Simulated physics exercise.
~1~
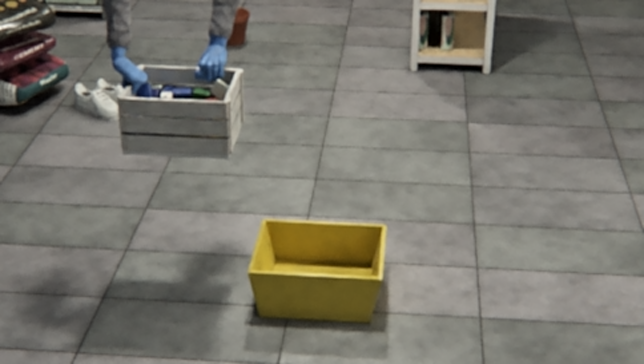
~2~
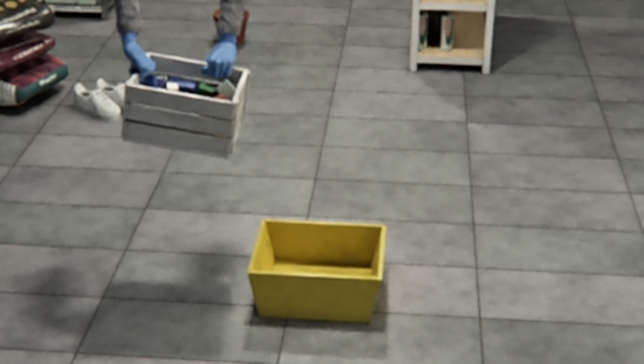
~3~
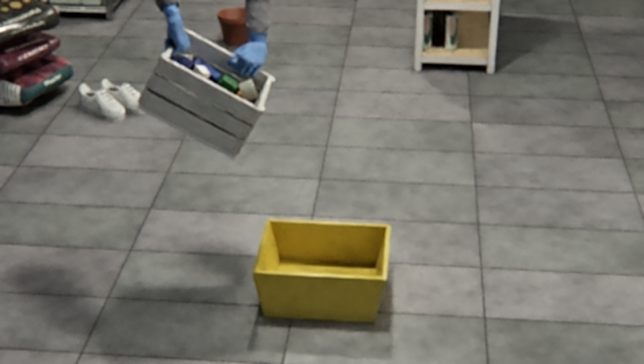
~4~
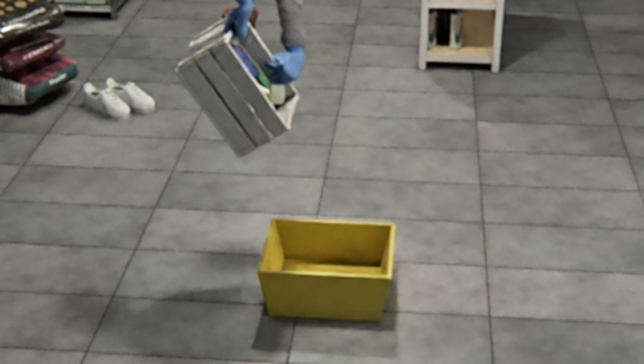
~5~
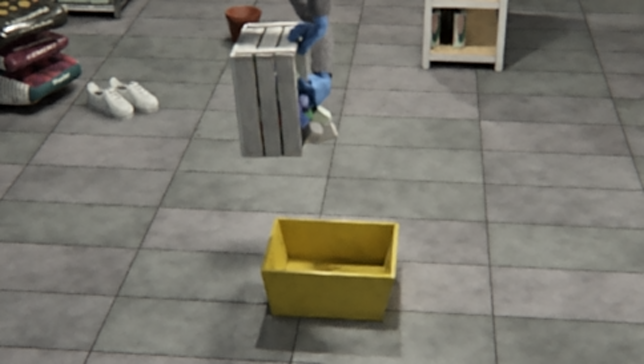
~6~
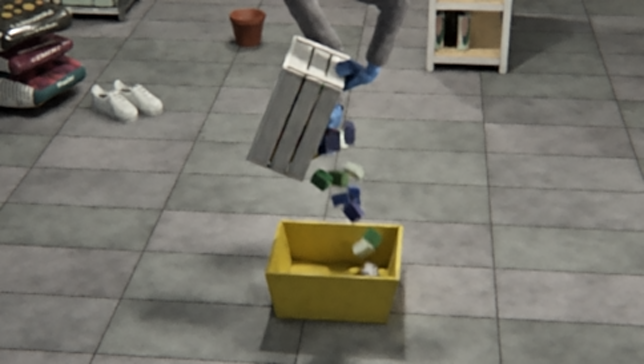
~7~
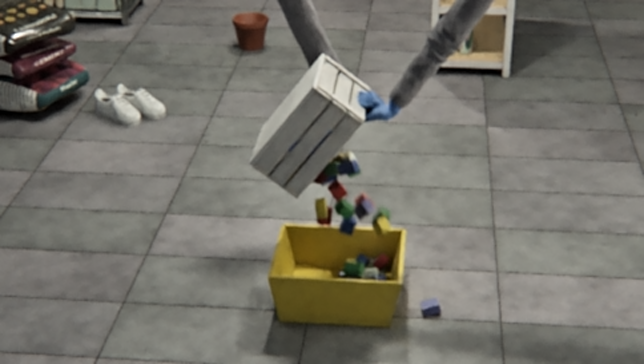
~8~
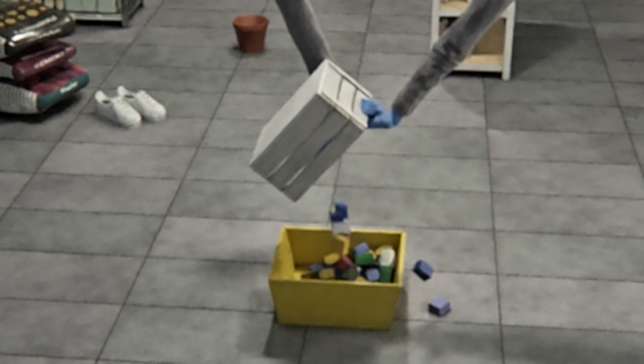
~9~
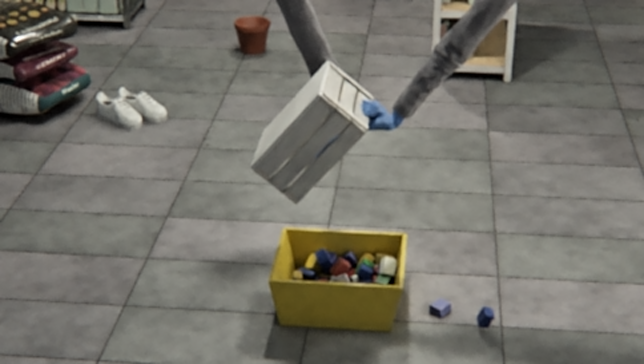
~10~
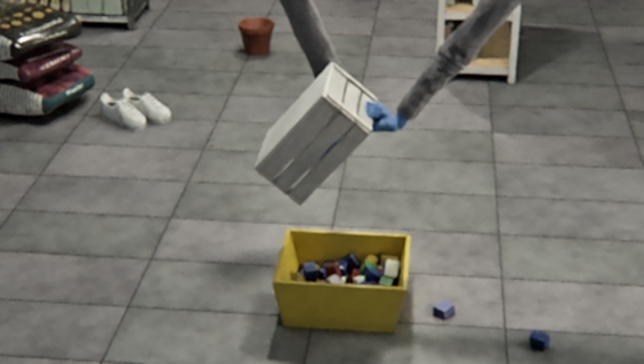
White crate tipped by blue-gloved hands, pouring colourful toy bricks into a yellow box, two ending up on the tiled floor.
